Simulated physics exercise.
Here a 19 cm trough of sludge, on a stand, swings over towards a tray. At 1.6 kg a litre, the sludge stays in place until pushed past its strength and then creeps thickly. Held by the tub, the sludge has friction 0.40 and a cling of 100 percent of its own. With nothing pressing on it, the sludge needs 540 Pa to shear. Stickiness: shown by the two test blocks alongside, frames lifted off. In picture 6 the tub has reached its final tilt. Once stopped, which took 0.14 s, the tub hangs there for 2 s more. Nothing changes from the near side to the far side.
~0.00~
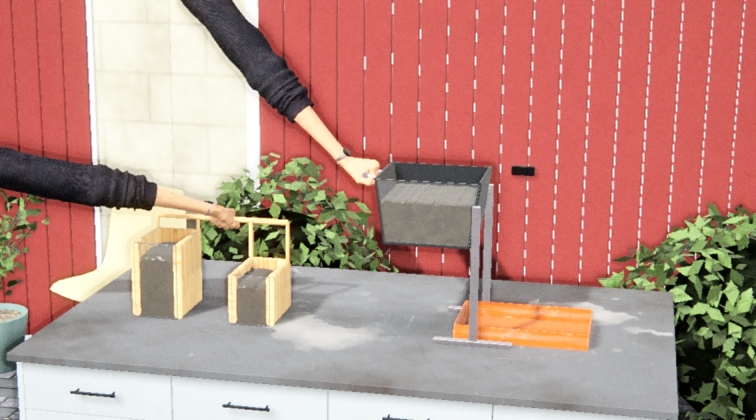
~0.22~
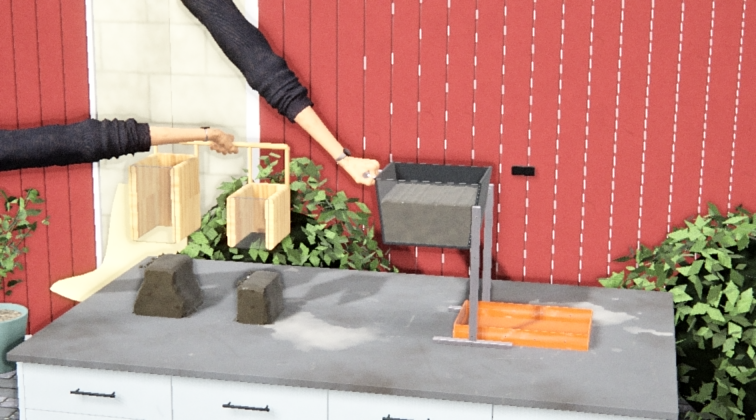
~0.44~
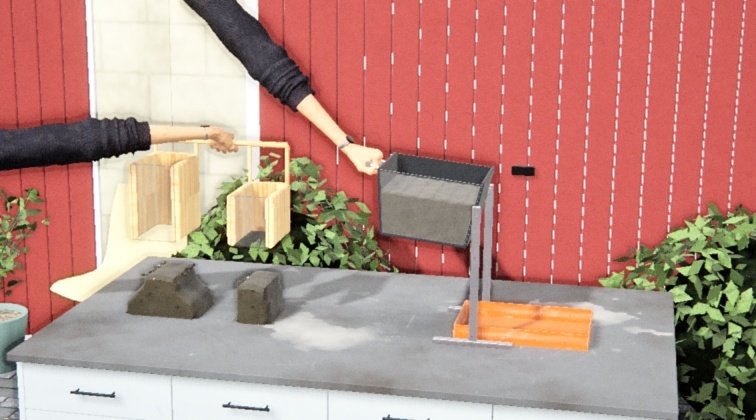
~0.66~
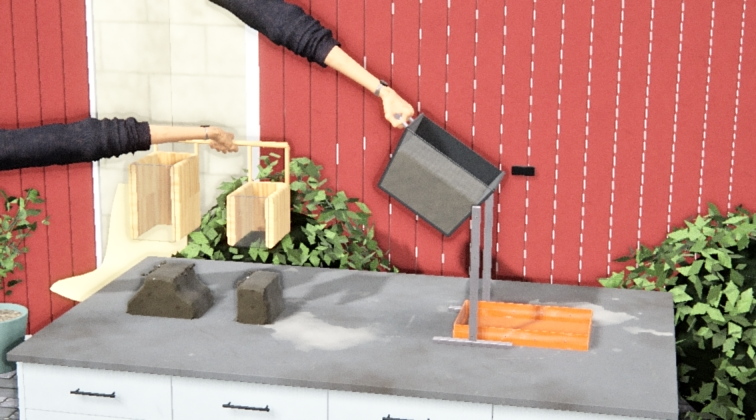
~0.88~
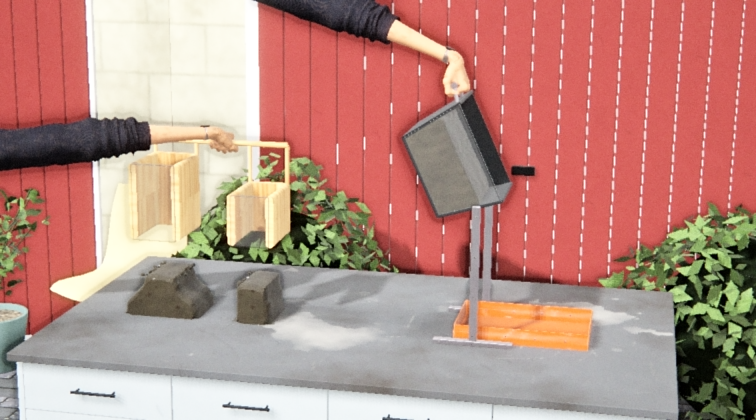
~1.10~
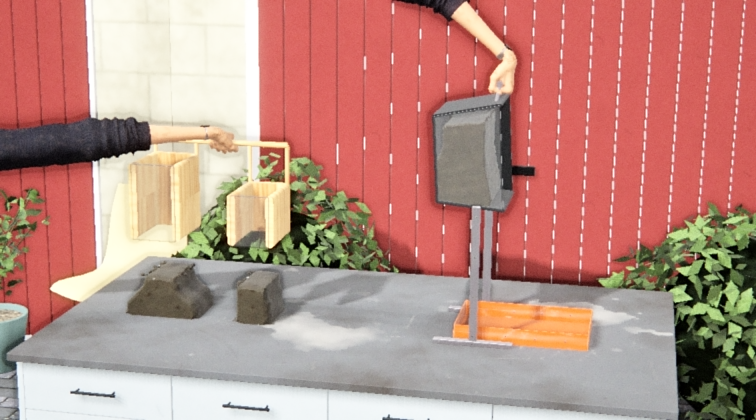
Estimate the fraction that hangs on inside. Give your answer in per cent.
I would say roughly 43 per cent.
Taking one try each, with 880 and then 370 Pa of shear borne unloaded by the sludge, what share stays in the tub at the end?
Expect about 100 in a hundred, then about 35 in a hundred.
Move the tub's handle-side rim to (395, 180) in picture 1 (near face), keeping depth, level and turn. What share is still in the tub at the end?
It would be near 55 %.
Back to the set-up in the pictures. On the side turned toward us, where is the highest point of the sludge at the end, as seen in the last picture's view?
Looking at the last picture, I'd put it at about (460, 174).
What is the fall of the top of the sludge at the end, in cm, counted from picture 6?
About 15 cm.
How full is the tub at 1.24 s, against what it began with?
Near 90 %.
After 1.24 s, the tub is at 86 degrees and holds 92 %.
After 1.41 s, the tub is at 86 degrees and holds 55 %.
After 1.58 s, the tub is at 86 degrees and holds 43 %.
After 1.75 s, the tub is at 86 degrees and holds 43 %.
After 3.10 s, the tub is at 86 degrees and holds 43 %.
